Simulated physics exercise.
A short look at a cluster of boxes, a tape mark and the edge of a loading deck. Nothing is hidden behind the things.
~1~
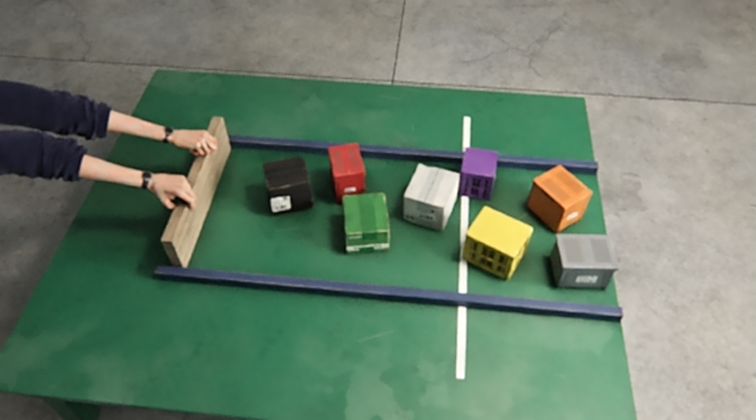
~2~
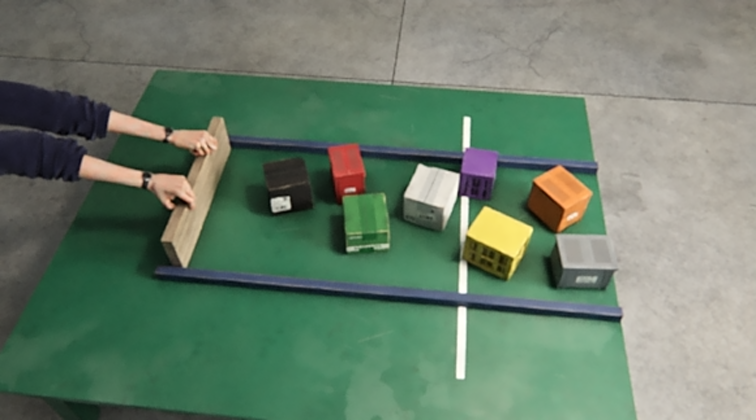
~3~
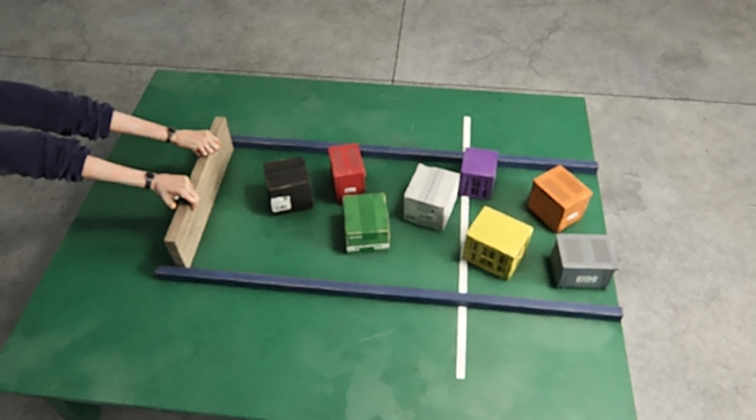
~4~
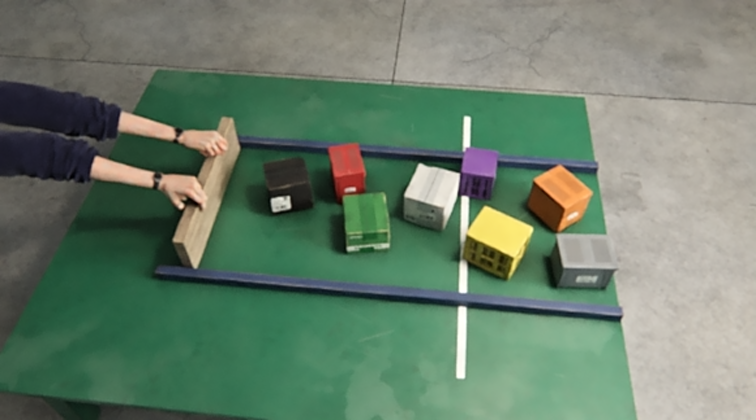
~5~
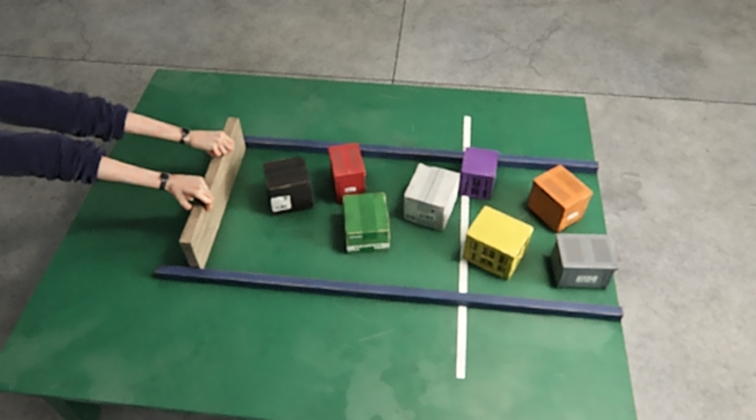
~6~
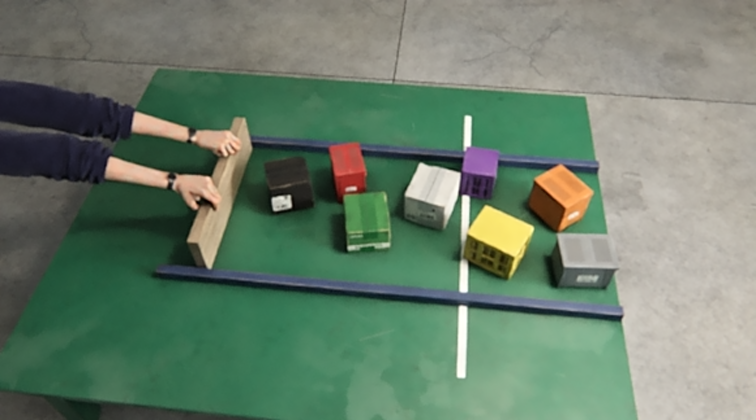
The video shows two hands sliding a wooden plank slightly rightward across a green table between two dark blue rails, toward a scattered group of colored boxes near a white tape line, while the boxes remain still.
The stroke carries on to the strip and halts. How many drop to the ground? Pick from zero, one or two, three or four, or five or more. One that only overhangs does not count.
Here the number that fall off is zero.
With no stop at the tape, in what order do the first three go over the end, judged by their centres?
In order: The grey tote, the orange tote, the yellow crate.
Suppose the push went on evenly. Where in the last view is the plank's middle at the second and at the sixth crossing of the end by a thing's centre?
First at (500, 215), next at (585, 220).
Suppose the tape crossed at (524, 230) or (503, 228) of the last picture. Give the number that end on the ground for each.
In that order 2 and 2.
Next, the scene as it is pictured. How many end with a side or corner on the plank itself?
It touches 3.
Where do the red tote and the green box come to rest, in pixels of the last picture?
The red tote at (488, 171), the green box at (491, 261).
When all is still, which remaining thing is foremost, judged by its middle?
It is the grey tote.
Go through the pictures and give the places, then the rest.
In the first frame, grey tote (582, 262); orange tote (558, 200); yellow crate (496, 243); plank (200, 189); tape (464, 226).
In the second frame, orange tote (558, 200); red tote (347, 174).
In the third frame, yellow crate (497, 243); green box (366, 223).
In the fourth frame, grey tote (582, 262); plank (210, 190).
In the fifth frame, orange tote (558, 200); black parcel (289, 185).
In the sixth frame, grey tote (583, 261); orange tote (559, 199); yellow crate (497, 243); plank (223, 190); tape (465, 225).
A little later, none off yet; grey tote at rest near (583, 261); orange tote at rest near (559, 199); yellow crate at rest near (497, 243).
Next, none off yet; grey tote at rest near (583, 261); orange tote at rest near (559, 199); yellow crate shifted a little near (507, 245).
When it is over, the number that fall off is zero.
